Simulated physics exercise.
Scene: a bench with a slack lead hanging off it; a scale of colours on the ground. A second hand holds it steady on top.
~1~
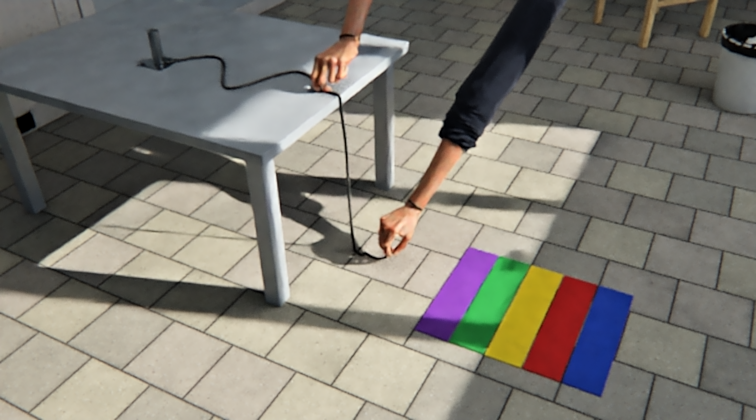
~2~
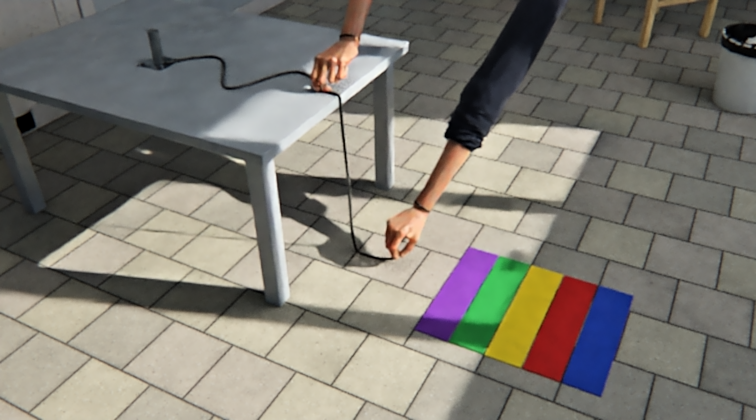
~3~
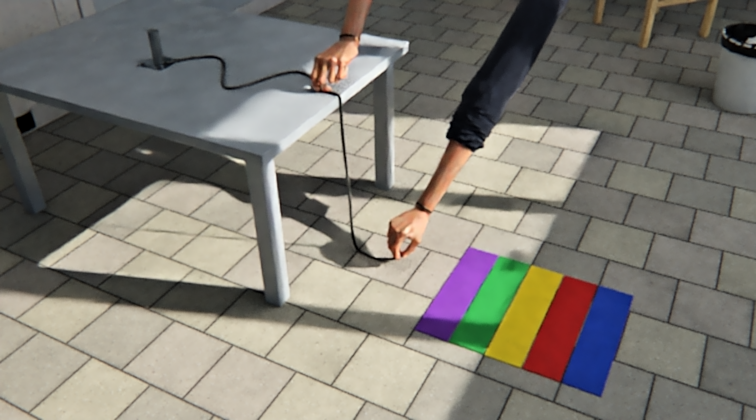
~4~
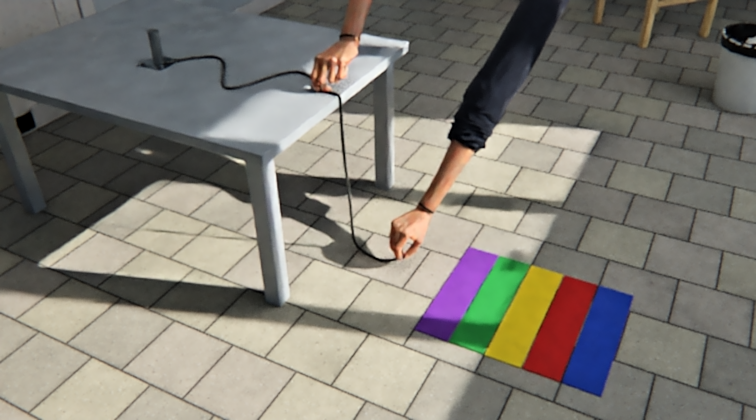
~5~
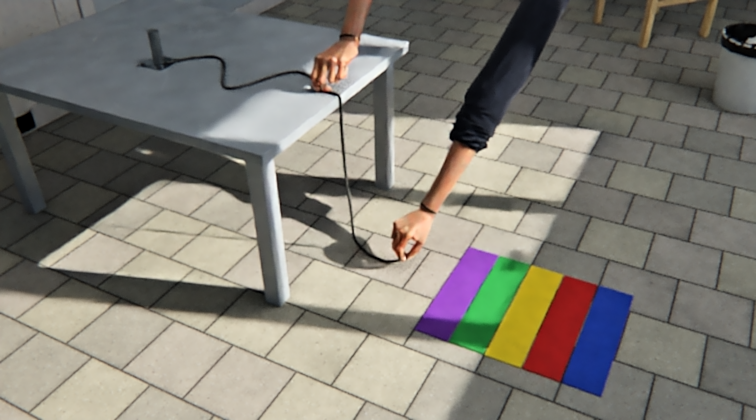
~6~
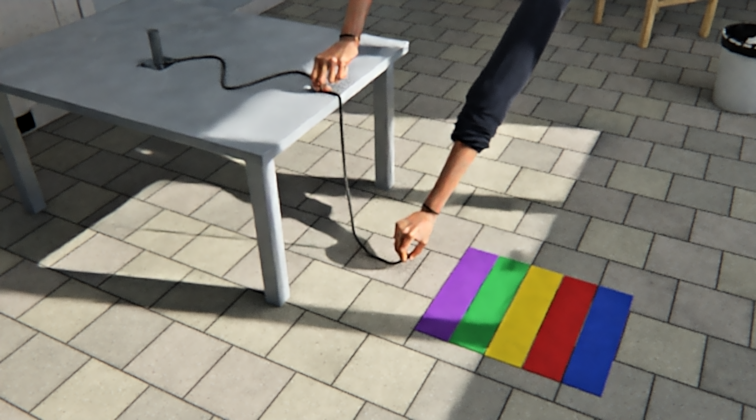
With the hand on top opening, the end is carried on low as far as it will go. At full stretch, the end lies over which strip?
Over the blue strip.
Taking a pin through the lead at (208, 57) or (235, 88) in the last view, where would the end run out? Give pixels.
First try at (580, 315), second at (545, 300).
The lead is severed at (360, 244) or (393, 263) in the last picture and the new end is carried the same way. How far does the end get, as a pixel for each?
The places are (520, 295) and (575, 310).
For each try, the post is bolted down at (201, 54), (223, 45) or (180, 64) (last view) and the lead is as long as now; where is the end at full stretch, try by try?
First try about (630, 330), second about (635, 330), third about (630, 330).
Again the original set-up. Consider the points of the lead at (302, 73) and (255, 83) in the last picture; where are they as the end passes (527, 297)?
(341, 116) for the first, (301, 92) for the second.
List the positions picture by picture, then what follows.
The first frame shows end (392, 254); purple (441, 318); green (475, 330); yellow (511, 343); red (549, 356); blue (588, 370).
The second frame shows end (399, 256); lead through (202, 57) (223, 83) (285, 73) (337, 96) (347, 169) (353, 235).
The third frame shows end (401, 256).
The fourth frame shows end (403, 257); lead through (202, 57) (223, 83) (285, 73) (337, 96) (346, 168) (353, 236).
The fifth frame shows end (405, 258).
The sixth frame shows end (407, 258); lead through (202, 57) (223, 83) (285, 73) (337, 96) (345, 168) (356, 237).
A little later, end near (527, 297); over yellow.
Next, end near (574, 311); over red.
When it is tight, end near (603, 320); over blue. The blue one.
